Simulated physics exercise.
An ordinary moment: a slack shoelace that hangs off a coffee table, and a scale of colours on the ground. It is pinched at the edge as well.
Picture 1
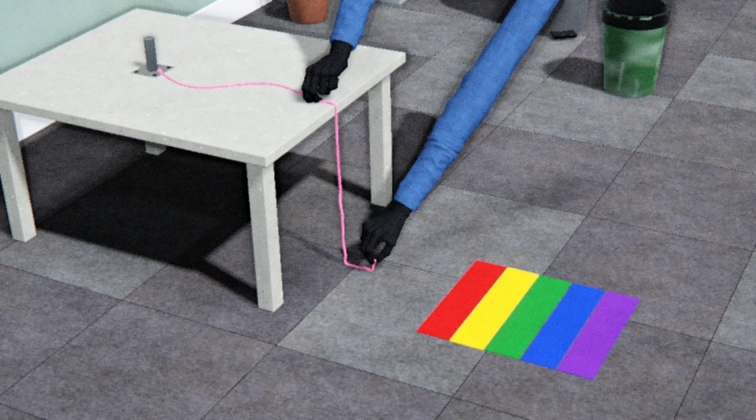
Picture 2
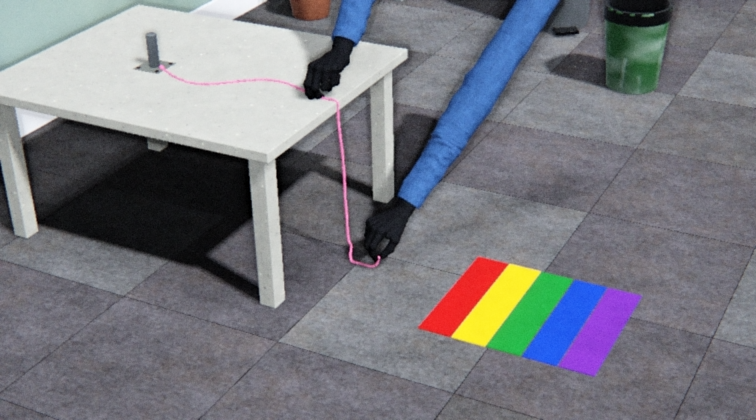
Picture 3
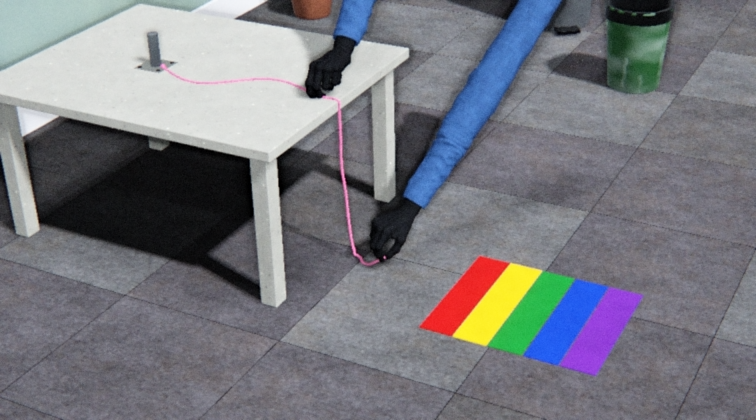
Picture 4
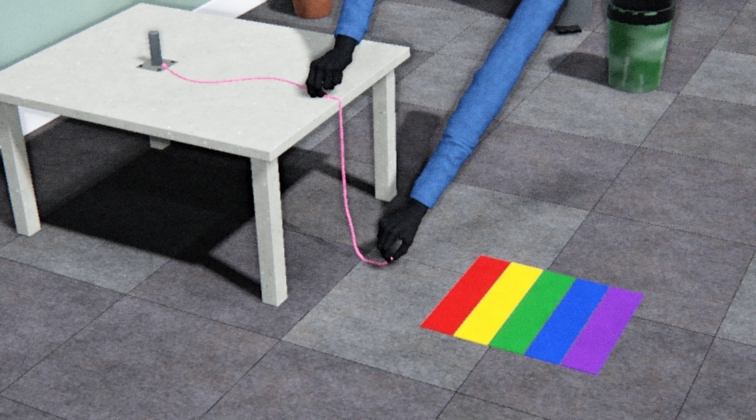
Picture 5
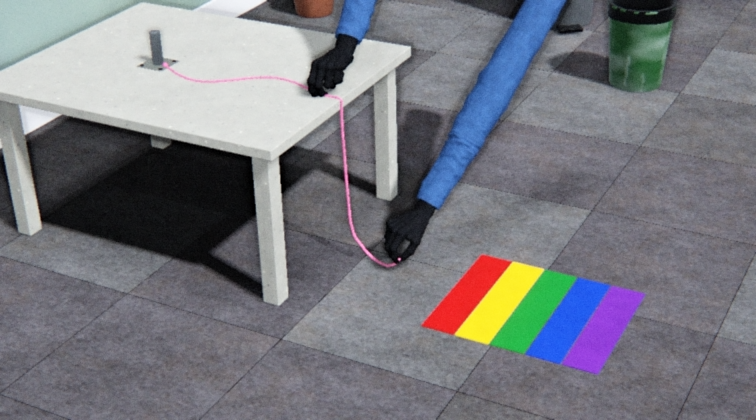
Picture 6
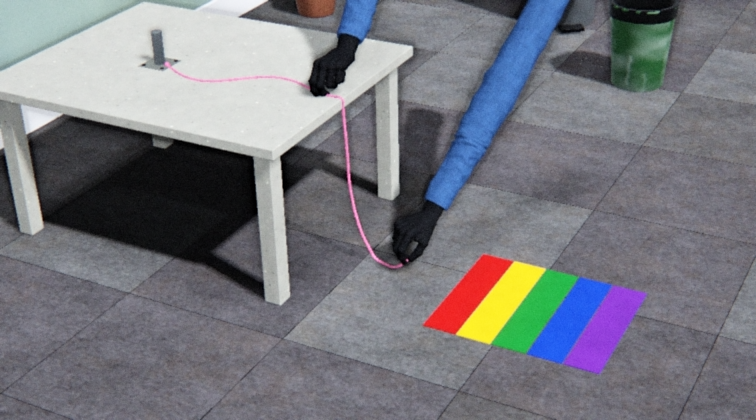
A grey tiled floor beside a pale wall is seen from above at an angle, the view almost still. A pink shoelace runs from a dark peg on a white coffee table, pinched at the edge by one black-gloved hand, down to another, left of red, yellow, green, blue and purple stripes. The lower hand, blue-sleeved, draws the lace's end slightly rightward just above the floor, its hanging part curving.
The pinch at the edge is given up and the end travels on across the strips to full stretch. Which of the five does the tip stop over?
It halts on the yellow strip.
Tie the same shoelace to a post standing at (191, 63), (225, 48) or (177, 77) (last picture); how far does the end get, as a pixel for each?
Try by try, around (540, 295), (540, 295) and (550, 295).
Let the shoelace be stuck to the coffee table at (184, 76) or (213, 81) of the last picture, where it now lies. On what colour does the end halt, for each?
Try by try: Yellow; yellow.
Early on, end near (459, 273); over red.
Midway, end near (490, 281); over yellow.
At the end of the slack, end near (507, 285); over yellow. Over yellow.
